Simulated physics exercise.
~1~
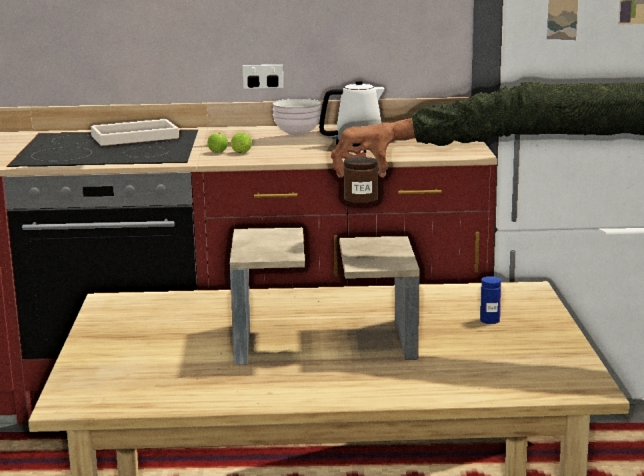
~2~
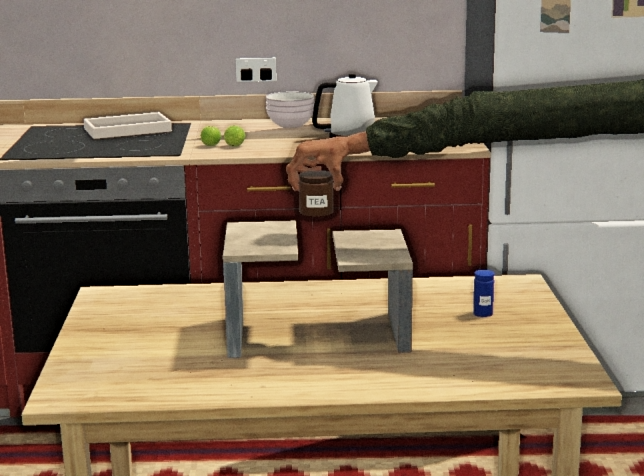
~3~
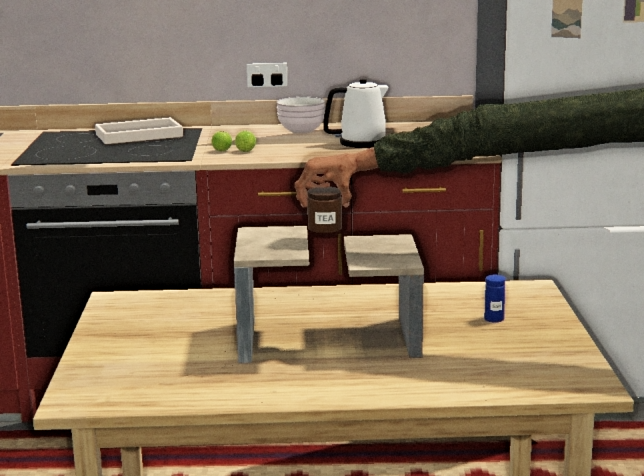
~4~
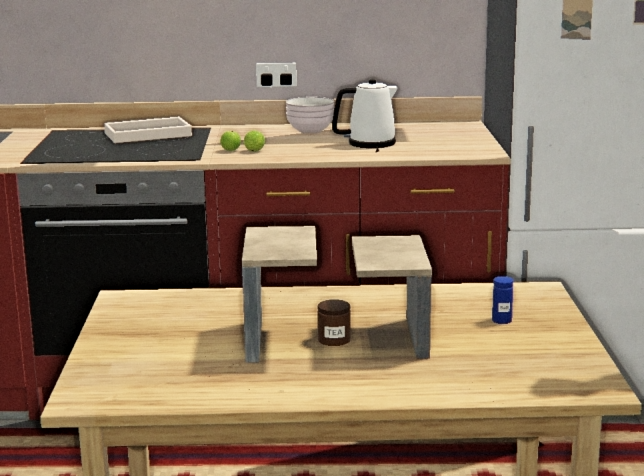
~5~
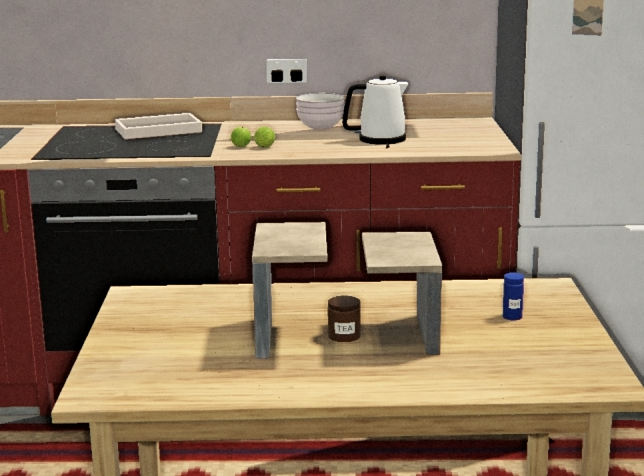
In a kitchen, a hand releases a brown tea jar, which drops between two ledges onto the table.
